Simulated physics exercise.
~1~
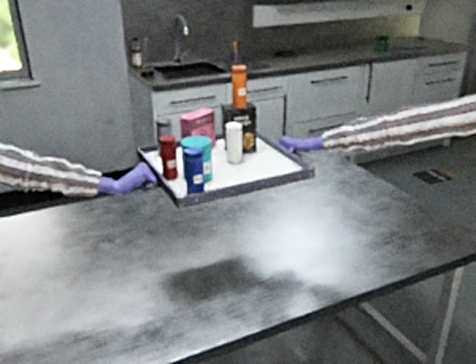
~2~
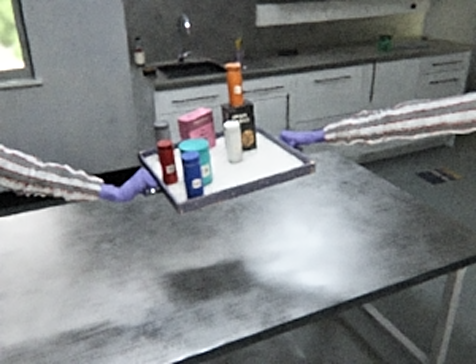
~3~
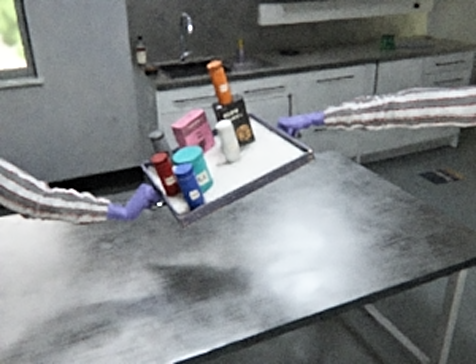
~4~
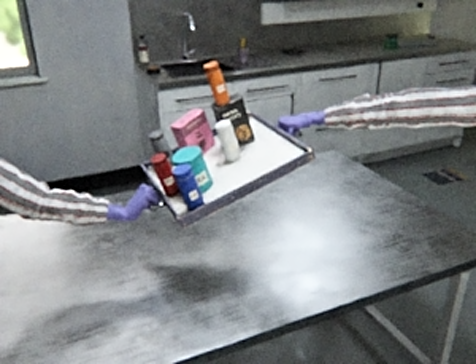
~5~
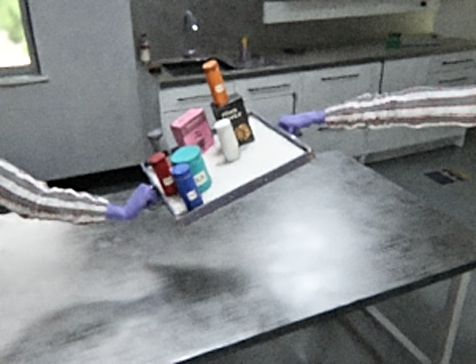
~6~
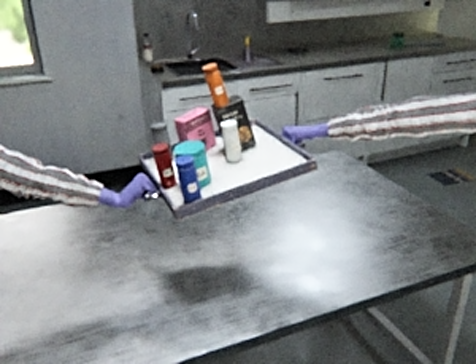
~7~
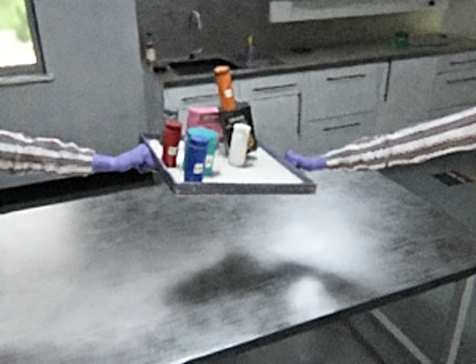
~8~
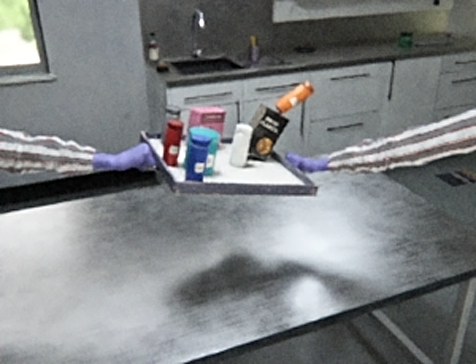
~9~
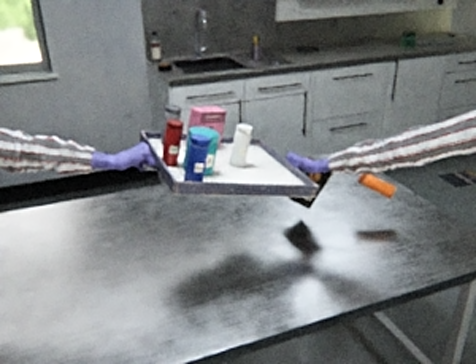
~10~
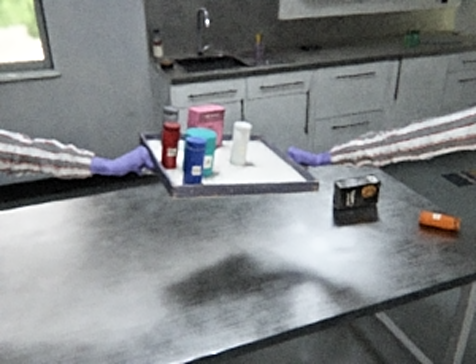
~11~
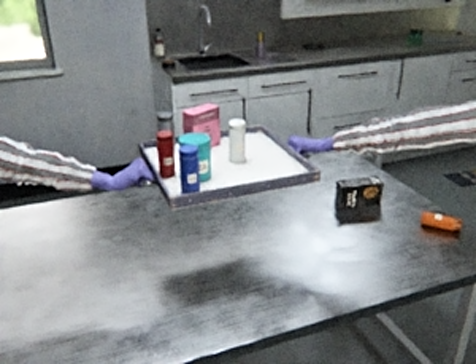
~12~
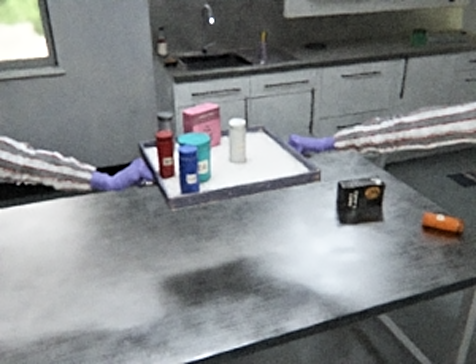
Kitchen, gloved hands tilting a tray of containers left then right, orange shaker and black packet falling onto the table, tray levelling.
